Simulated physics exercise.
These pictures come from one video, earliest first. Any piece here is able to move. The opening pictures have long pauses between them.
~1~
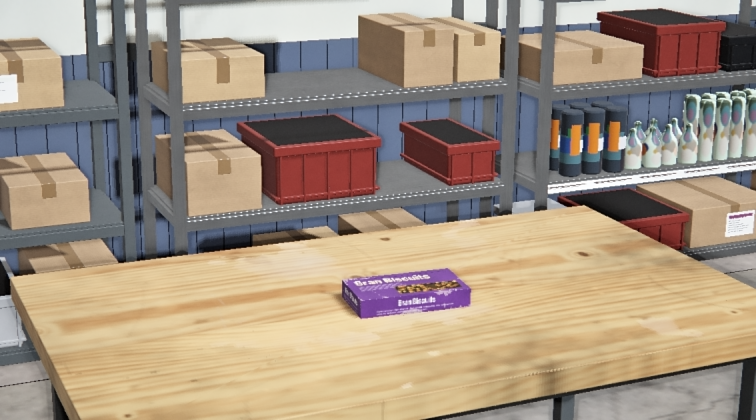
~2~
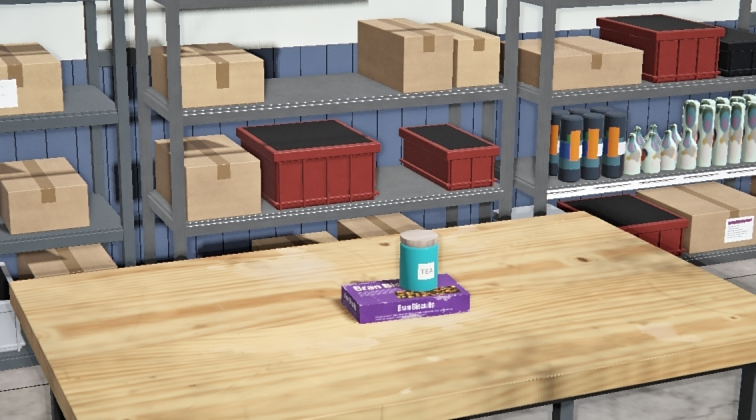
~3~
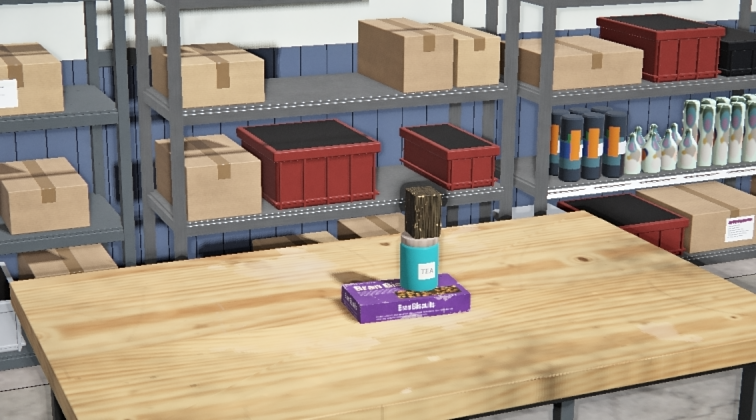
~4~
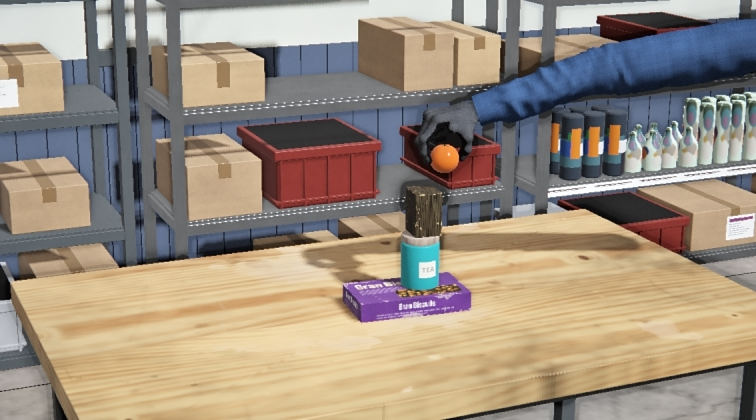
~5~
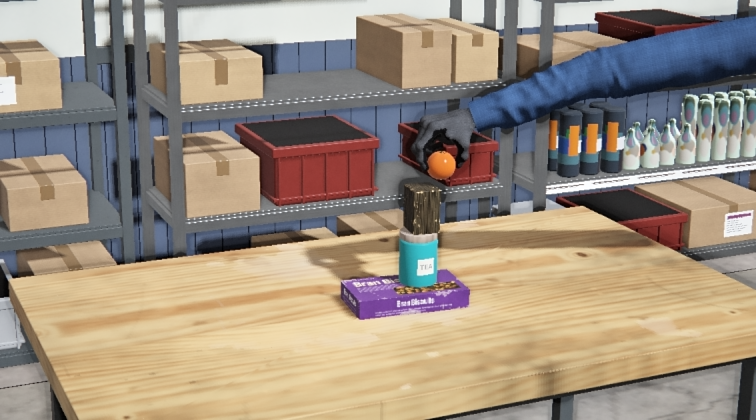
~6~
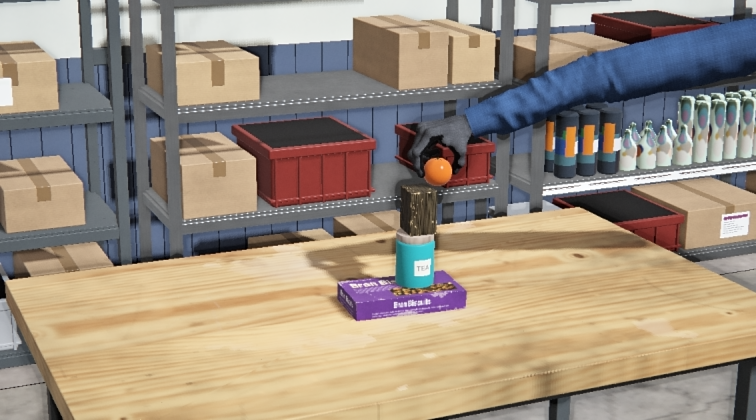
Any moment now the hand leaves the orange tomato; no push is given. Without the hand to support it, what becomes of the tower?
Turns out it can't take it.
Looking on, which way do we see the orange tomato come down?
Toward the right-hand side.
Then, 0.30 s on from there, orange tomato now fallen.
Then, 0.50 s on from there, things are still on the move.
Then, 0.80 s on from there, nothing new.
In the end, fallen, orange tomato; the other 3 unmoved. At the end, from the last picture's camera, orange tomato near (524, 275). The pile loses its balance.
